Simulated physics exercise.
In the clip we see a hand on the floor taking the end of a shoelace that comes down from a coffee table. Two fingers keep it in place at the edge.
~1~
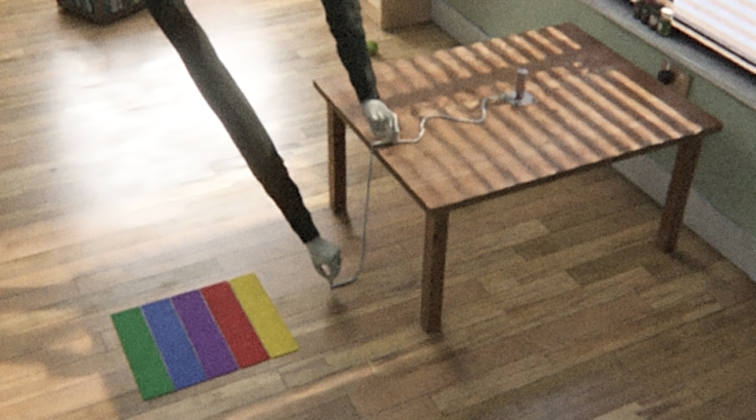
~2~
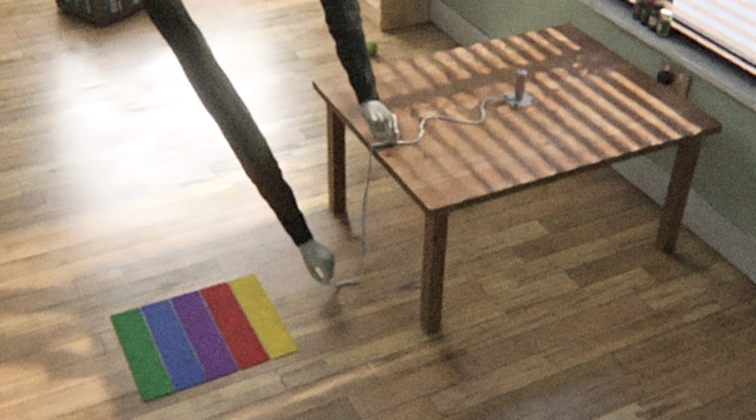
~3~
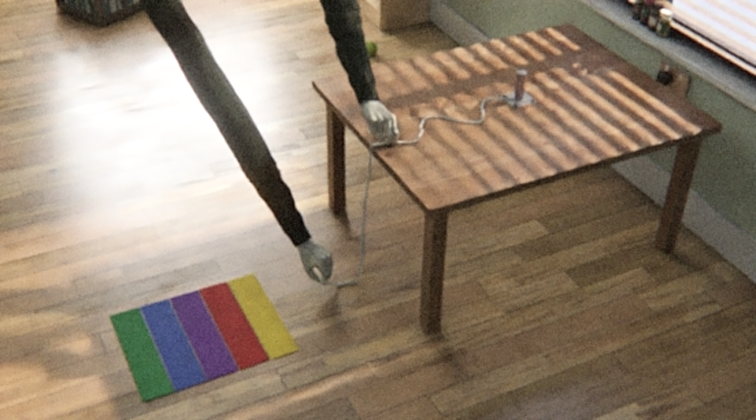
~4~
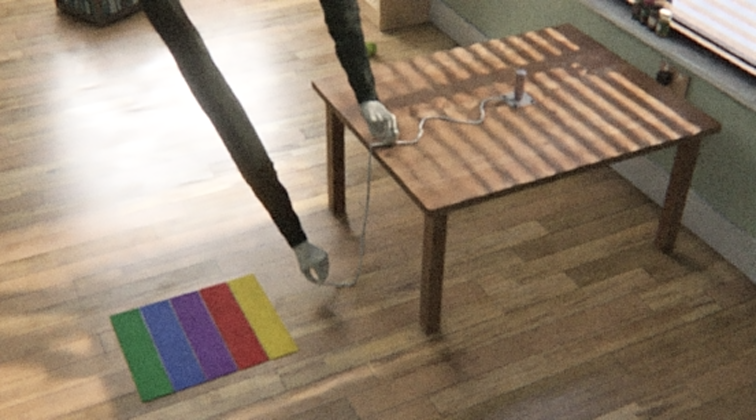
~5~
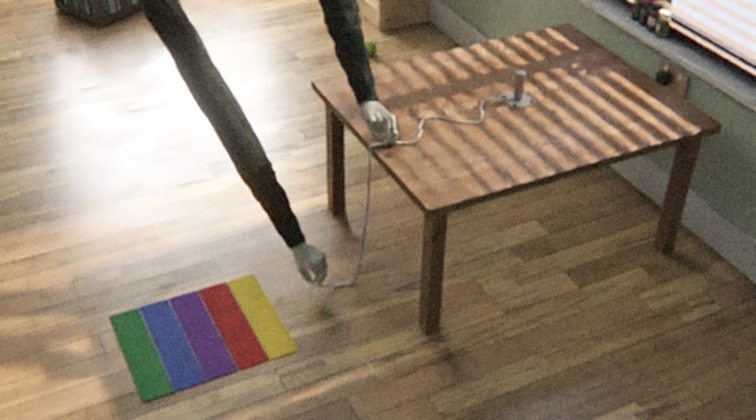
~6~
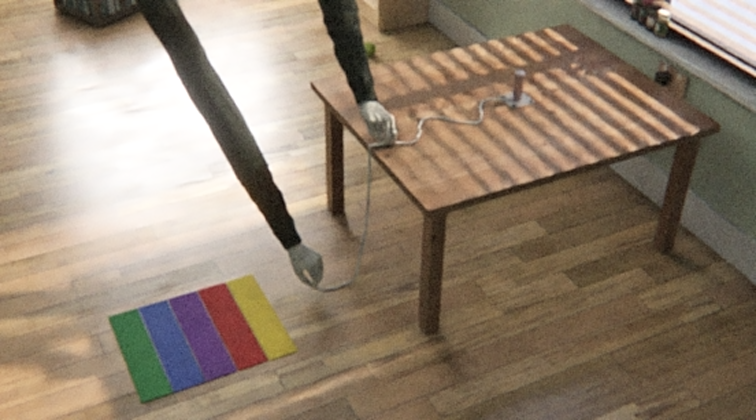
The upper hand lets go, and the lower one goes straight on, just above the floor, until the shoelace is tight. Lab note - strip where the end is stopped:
Blue strip.
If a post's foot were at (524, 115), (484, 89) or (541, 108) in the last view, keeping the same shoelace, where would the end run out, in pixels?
The spots are near (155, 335), (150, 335) and (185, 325).
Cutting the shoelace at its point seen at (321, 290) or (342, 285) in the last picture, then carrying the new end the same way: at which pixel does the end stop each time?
In that order: (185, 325) and (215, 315).
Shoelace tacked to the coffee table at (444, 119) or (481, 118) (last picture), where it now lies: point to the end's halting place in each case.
Pixel positions per try: (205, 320); (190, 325).
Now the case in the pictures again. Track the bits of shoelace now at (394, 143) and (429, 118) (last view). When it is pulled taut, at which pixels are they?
They finish at (348, 165) and (408, 132) respectively.
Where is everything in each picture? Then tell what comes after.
In the first picture, end (329, 279); yellow (278, 339); red (247, 348); purple (217, 358); blue (185, 369); green (153, 379).
In the second picture, end (323, 281); shoelace through (486, 101) (458, 121) (419, 138) (370, 161) (364, 219) (360, 271).
In the third picture, end (321, 282).
In the fourth picture, end (317, 283); shoelace through (485, 101) (457, 121) (419, 138) (370, 161) (366, 218) (359, 271).
In the fifth picture, end (316, 284).
In the sixth picture, end (311, 285); shoelace through (484, 101) (456, 121) (418, 138) (369, 161) (367, 218) (357, 272).
Soon after, end near (221, 313); over red.
Then, end near (188, 324); over purple.
At full stretch, end near (167, 330); over blue. It gets as far as the blue strip.
